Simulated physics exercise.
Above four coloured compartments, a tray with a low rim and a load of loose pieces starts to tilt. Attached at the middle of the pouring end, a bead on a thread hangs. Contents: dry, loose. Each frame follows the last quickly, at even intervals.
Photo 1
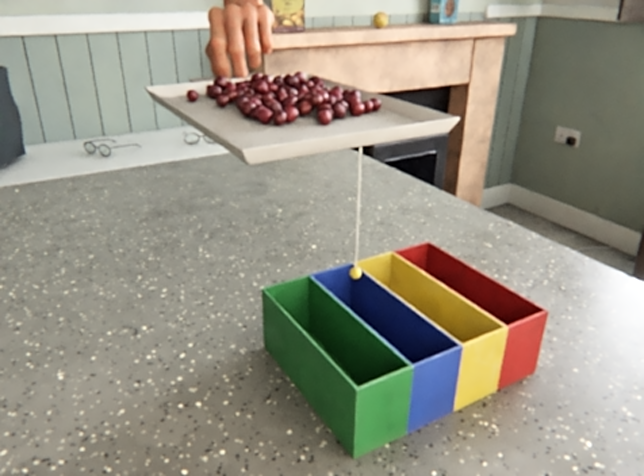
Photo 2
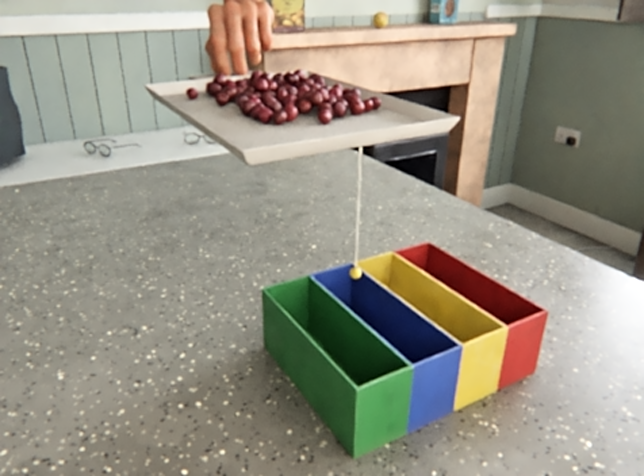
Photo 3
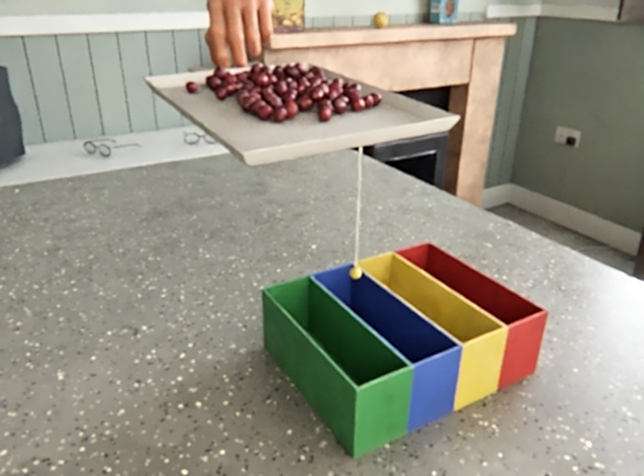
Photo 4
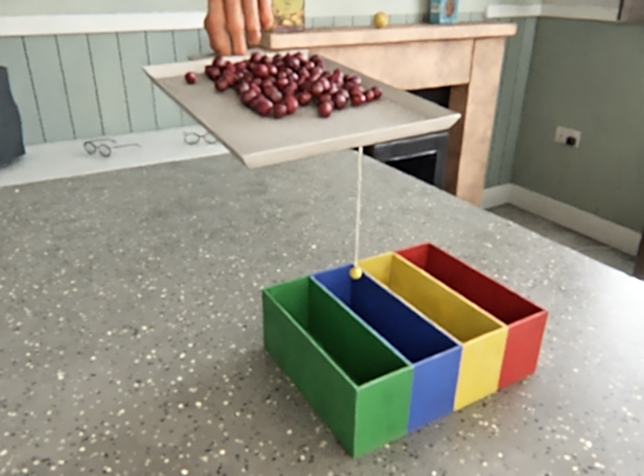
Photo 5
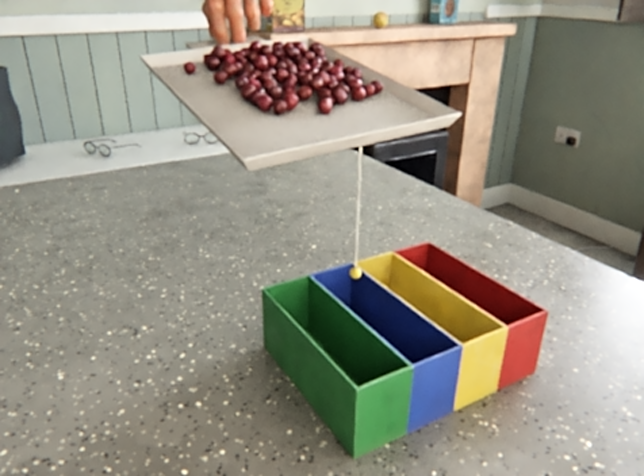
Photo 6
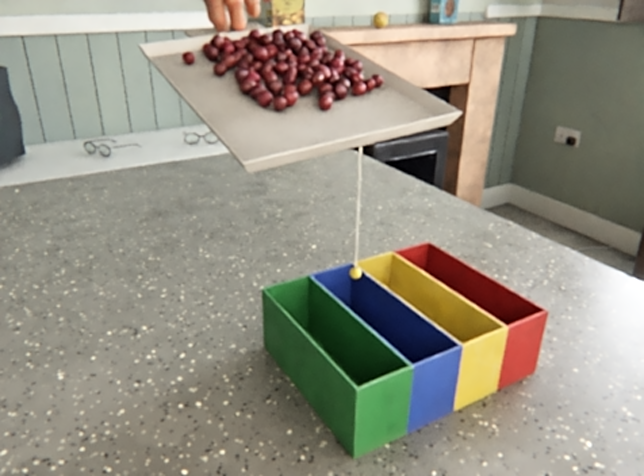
At the start, a hand holds the far end of a nearly level tray of dark red dried cherries above green, blue, yellow and red compartments, a bead hanging from its near edge. The hand then raises the far end slightly, and the tray tilts gently, its left front corner lowest.
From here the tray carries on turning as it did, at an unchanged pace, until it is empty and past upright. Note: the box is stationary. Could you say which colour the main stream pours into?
It pours into the green cell.
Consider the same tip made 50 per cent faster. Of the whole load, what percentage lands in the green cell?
I'd say near 30 per cent.
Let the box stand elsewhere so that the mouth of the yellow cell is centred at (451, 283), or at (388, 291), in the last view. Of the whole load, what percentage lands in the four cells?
Try 1: Some 20 %; try 2: Some 60 %.
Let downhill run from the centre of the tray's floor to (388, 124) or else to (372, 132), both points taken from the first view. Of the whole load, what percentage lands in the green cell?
Around 0 per cent first, around 0 per cent next.
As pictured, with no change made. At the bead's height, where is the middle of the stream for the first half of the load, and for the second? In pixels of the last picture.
Earlier half at (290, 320), later half at (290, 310).
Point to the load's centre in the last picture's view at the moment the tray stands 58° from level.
The load is centred near (301, 167).
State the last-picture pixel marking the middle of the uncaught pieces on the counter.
Their middle ends up at roughly (218, 440).
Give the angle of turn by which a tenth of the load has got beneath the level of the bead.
I'd put it at about 50 degrees.
Soon, tray tipped steeply; about half on the tray; a small part in the green cell; a small part in the blue cell; a stray few in the yellow cell; about a quarter falling or outside the box.
A while on, tray tipped right over; about a quarter in the green cell; a small part in the blue cell; a stray few in the yellow cell; about half falling or outside the box.
Towards the end, tray tipped past a quarter turn; about a quarter in the green cell; a small part in the blue cell; a stray few in the yellow cell; about half falling or outside the box.
Finally, tray tipped past a quarter turn; about a quarter in the green cell; a small part in the blue cell; a stray few in the yellow cell; none in the red cell; about half outside the box.
